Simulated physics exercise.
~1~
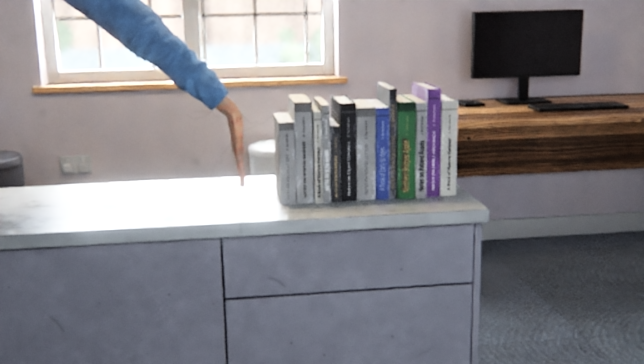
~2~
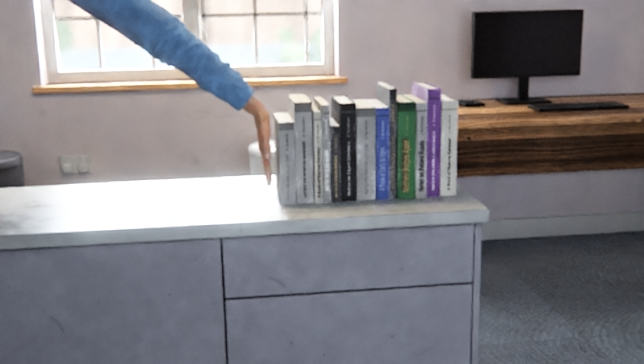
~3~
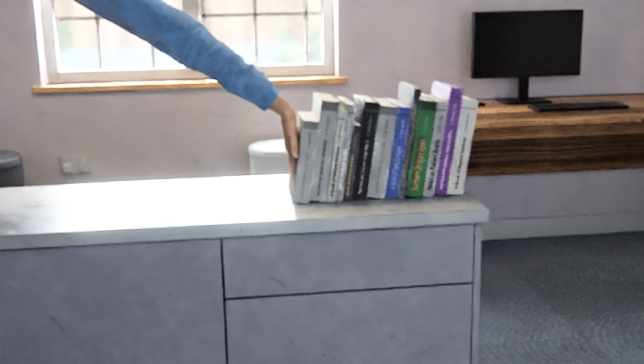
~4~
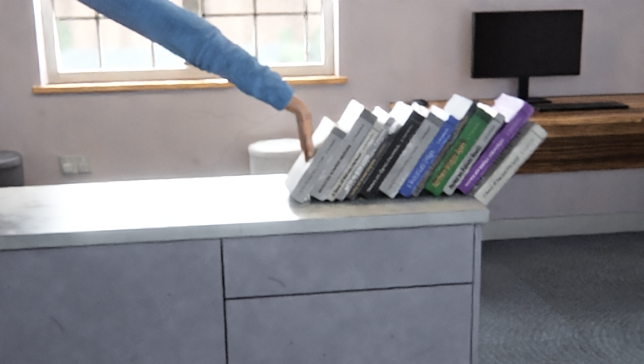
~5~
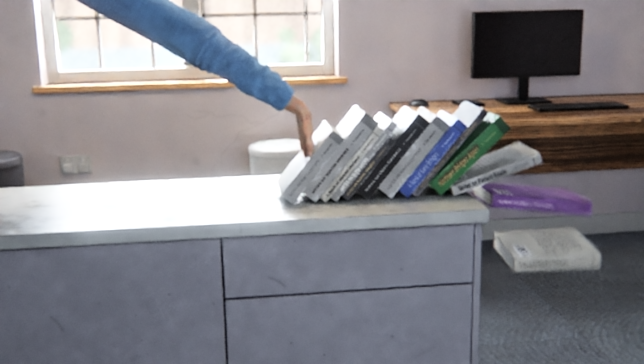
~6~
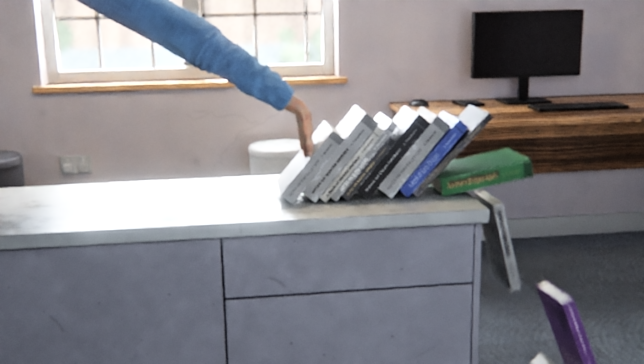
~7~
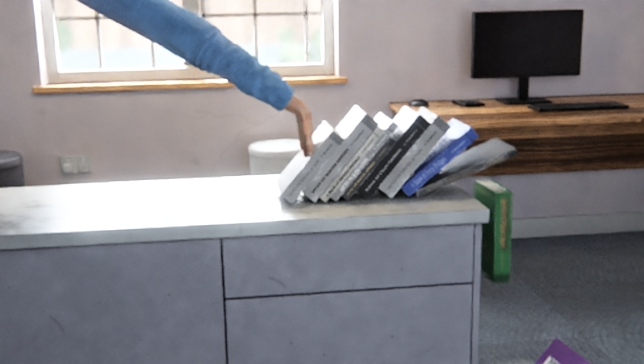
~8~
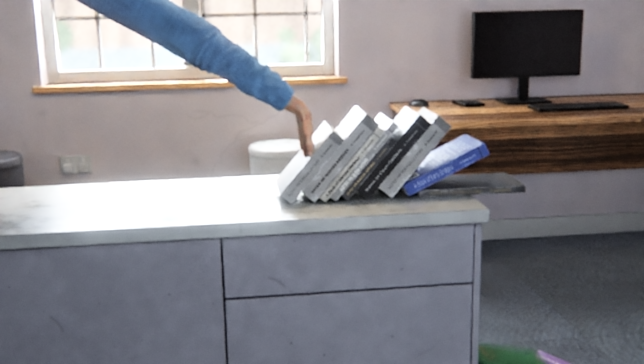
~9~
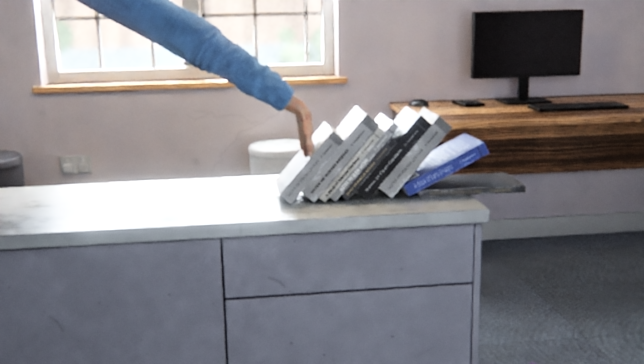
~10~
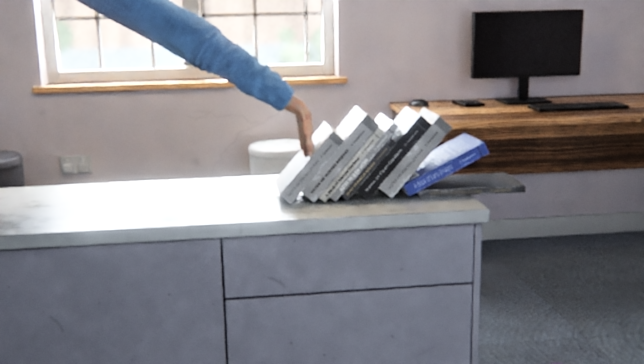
On a pale worktop near a window, a hand pushed a row of upright books to the right until they leaned over, and several, including the purple and green ones, tumbled off the end, leaving the blue book and others slumped there.
